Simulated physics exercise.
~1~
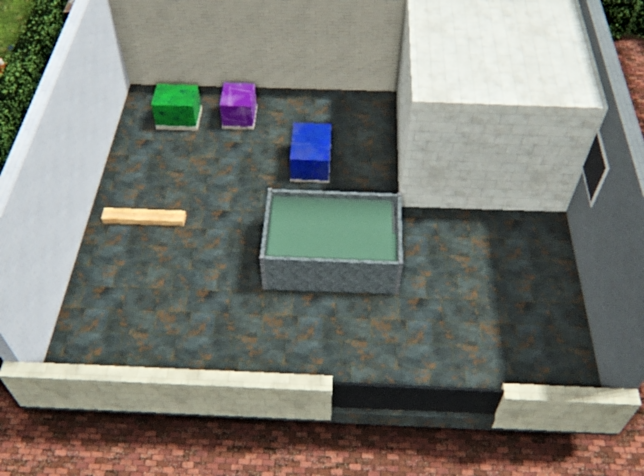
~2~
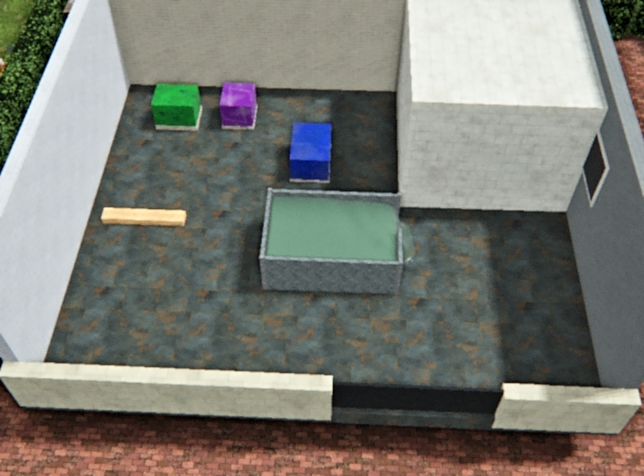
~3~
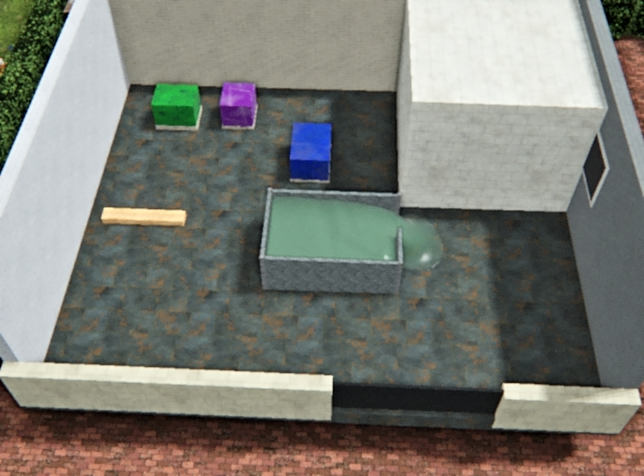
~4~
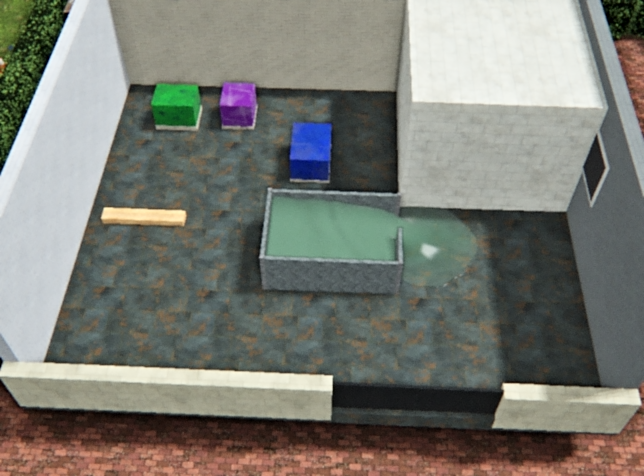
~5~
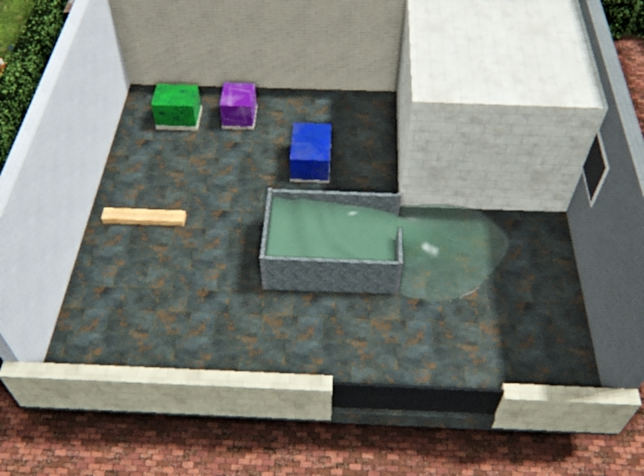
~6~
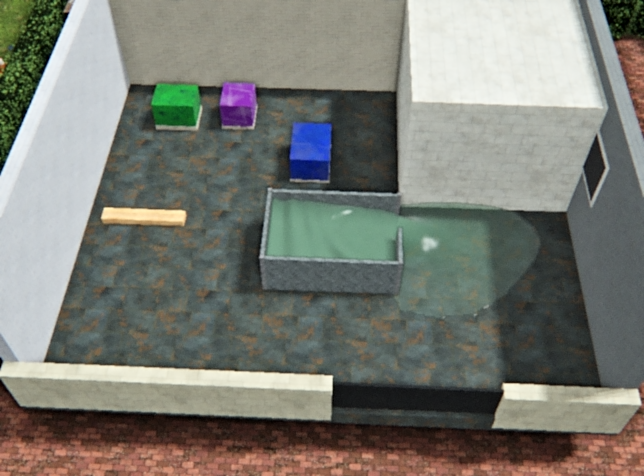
A large walled yard holds an open tank as greenish water pours rightward across the floor.
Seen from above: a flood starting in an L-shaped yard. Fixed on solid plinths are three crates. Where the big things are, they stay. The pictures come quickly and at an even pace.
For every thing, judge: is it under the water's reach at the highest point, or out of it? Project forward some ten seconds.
The blue crate is saved; the green crate is saved; the purple crate is saved.
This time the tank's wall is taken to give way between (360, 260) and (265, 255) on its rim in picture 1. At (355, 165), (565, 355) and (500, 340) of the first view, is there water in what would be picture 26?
Spared, then sodden, then sodden.
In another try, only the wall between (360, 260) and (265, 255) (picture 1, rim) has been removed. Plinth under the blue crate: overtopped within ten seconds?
My reading: Blue crate ends up wet.
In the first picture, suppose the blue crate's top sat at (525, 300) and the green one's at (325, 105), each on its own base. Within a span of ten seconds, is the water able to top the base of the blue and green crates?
Note: Blue crate is caught; green crate stays out of reach.
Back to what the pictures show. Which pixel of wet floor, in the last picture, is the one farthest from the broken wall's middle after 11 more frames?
Somewhere near (605, 409).
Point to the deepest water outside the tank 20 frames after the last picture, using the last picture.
Near (605, 409).
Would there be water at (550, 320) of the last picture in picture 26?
Lab note: Spot reads soaked.
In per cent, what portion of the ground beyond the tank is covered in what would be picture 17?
About 20 percent.
A moment on, water covers 15 % of the floor; the blue crate not reached, the green crate not reached, the purple crate not reached.
Next, water covers 20 % of the floor; the blue crate not reached, the green crate not reached, the purple crate not reached.
Then, water covers 25 % of the floor; the blue crate water round its plinth, the green crate not reached, the purple crate not reached.
Later, water covers 50 % of the floor; the blue crate water round its plinth, the green crate not reached, the purple crate not reached.
In the end, water covers 65 % of the floor; the blue crate stayed above the water, the green crate stayed above the water, the purple crate stayed above the water.
